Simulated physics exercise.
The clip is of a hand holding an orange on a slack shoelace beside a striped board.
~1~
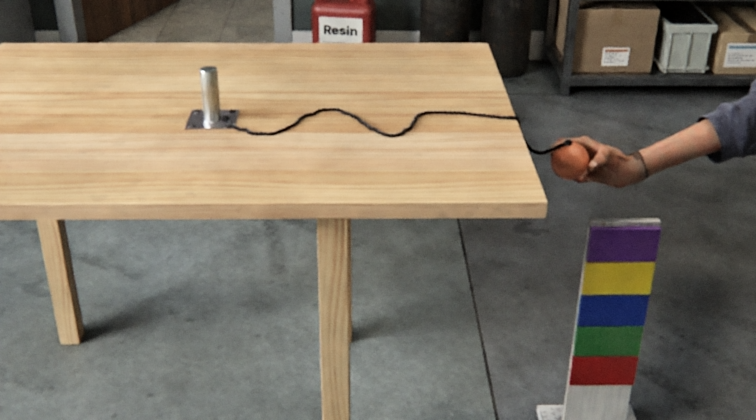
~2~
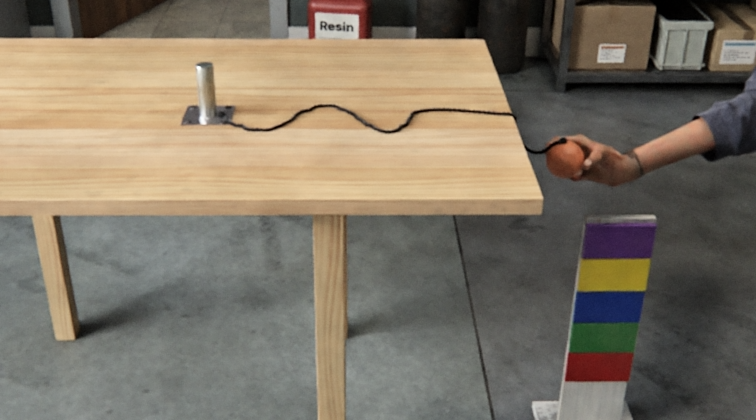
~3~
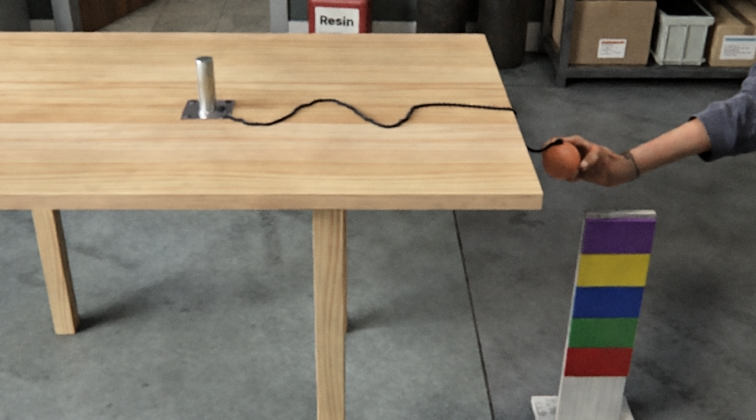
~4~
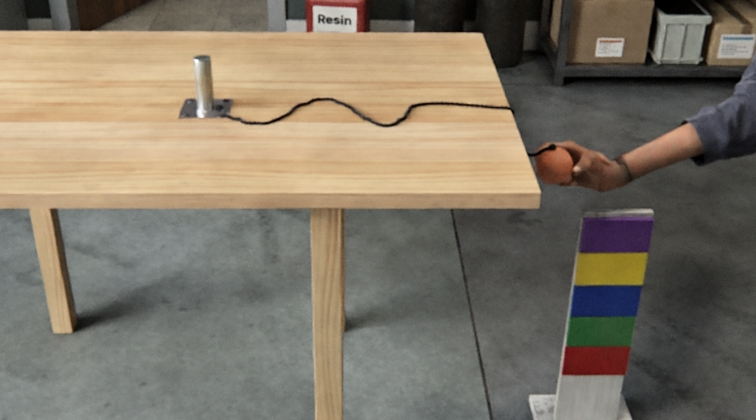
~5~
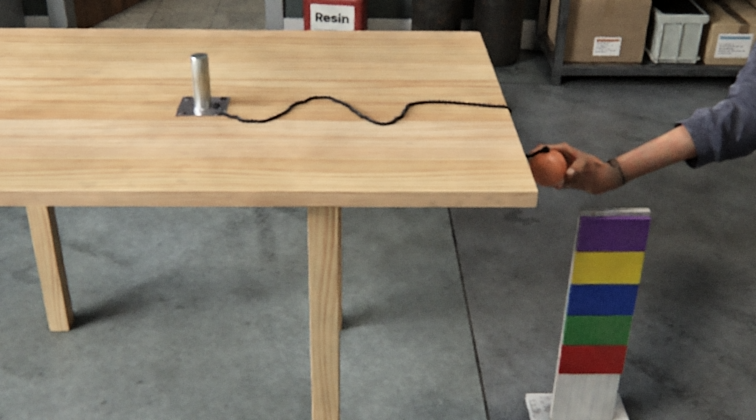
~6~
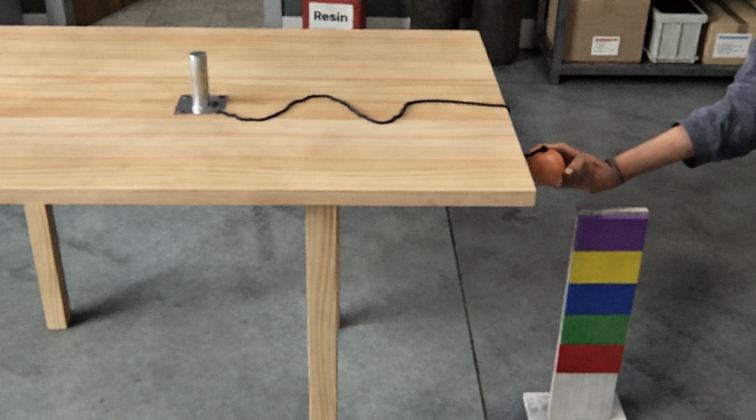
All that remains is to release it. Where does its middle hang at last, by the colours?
Its middle rests at the blue band.
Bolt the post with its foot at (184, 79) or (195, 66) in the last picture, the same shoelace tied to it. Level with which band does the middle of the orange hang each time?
Taking them in turn: Yellow; yellow.
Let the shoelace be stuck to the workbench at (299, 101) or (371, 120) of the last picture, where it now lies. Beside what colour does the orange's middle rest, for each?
One after the other, yellow; purple.
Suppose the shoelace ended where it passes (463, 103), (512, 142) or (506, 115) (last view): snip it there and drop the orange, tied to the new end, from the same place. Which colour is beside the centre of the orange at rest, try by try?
One after the other, above them all; yellow; purple.
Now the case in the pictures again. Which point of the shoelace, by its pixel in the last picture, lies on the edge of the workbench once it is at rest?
It lies at about (405, 108).
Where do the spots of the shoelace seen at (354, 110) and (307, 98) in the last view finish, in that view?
Near (424, 111) and (356, 109).
A little later, orange near (481, 286); level with blue.
Next, orange near (493, 301); level with blue.
When it is over, orange near (492, 300); level with blue. The blue one.
